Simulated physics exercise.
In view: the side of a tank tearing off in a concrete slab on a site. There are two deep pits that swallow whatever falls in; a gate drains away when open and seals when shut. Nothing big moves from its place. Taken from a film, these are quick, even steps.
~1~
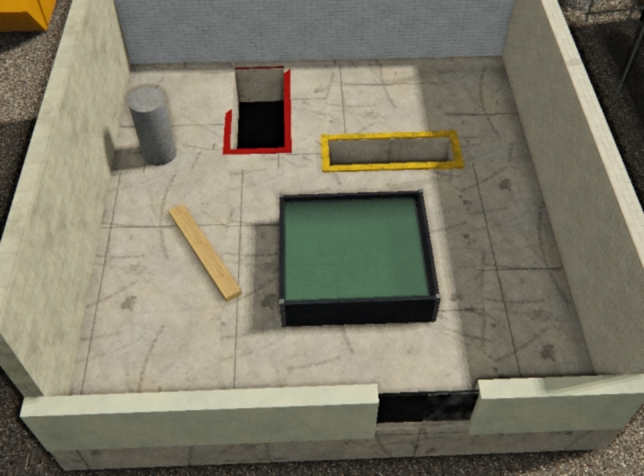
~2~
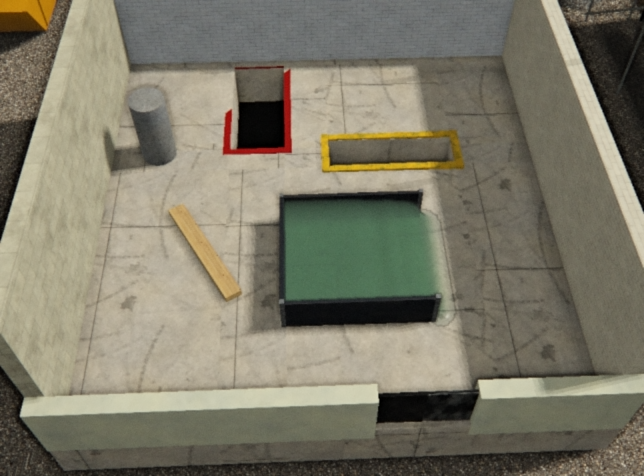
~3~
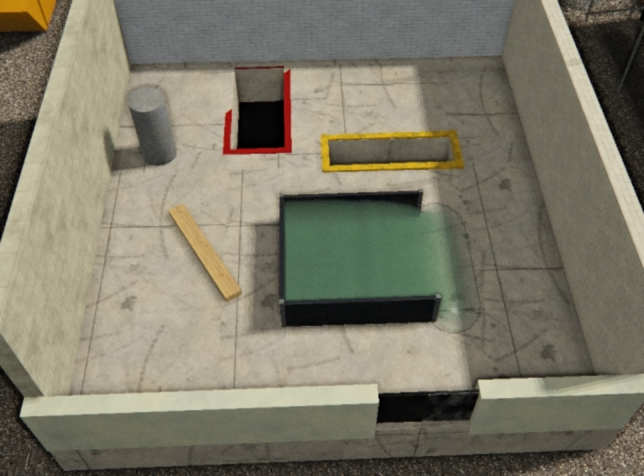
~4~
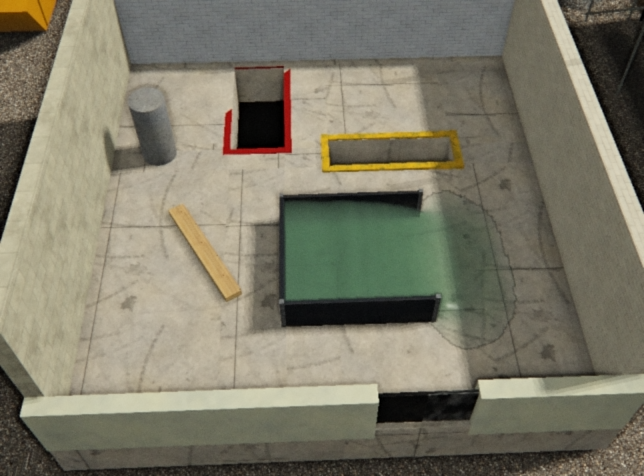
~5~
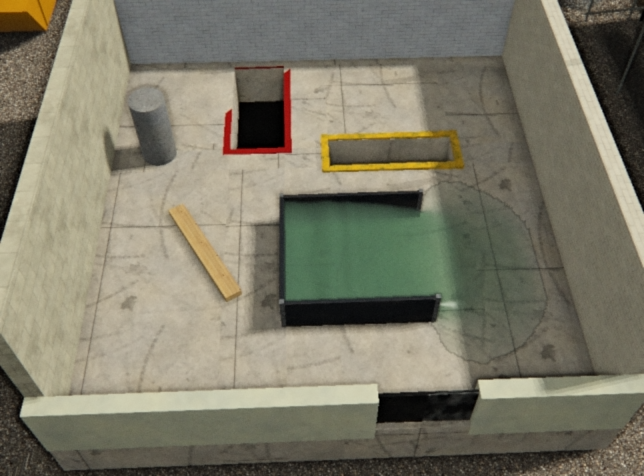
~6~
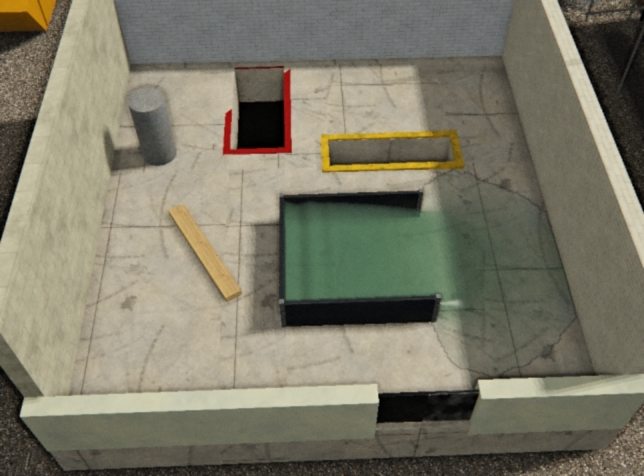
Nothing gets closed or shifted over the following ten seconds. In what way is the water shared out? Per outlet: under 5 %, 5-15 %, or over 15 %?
Outlets: Gate - under 5 %; yellow pit - under 5 %; red pit - 5-15 %.
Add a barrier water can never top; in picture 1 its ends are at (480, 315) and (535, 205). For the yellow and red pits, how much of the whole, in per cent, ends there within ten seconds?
Shares in percent - yellow: 6; red: 20.
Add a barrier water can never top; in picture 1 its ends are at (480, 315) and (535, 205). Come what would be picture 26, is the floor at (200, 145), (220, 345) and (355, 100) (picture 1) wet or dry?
As the points were listed, they come out free from flooding, free from flooding, and finally free from flooding.
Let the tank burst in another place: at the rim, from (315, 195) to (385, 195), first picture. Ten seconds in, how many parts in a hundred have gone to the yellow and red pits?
For yellow it's about 40 per cent, and for red about 20 per cent.
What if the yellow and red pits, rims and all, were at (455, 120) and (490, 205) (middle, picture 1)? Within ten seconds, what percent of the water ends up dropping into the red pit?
The red pit takes 65 per cent.
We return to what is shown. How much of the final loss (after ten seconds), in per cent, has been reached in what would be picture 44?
I'd estimate some 20 per cent.
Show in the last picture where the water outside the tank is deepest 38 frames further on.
That spot is close to (65, 422).
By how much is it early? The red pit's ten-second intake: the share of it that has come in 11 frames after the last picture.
My figure is 0 in a hundred.
A moment on, water covers 15 % of the floor; the gate 0 %, the yellow pit 0 %, the red pit 0 %.
Next, water covers 20 % of the floor; the gate 0 %, the yellow pit 0 %, the red pit 0 %.
Then, water covers 35 % of the floor; the gate 0 %, the yellow pit 0 %, the red pit 0 %.
Later, water covers 60 % of the floor; the gate 0 %, the yellow pit 1 %, the red pit 2 %.
In the end, water covers 80 % of the floor; the gate 0 %, the yellow pit 1 %, the red pit 10 %.
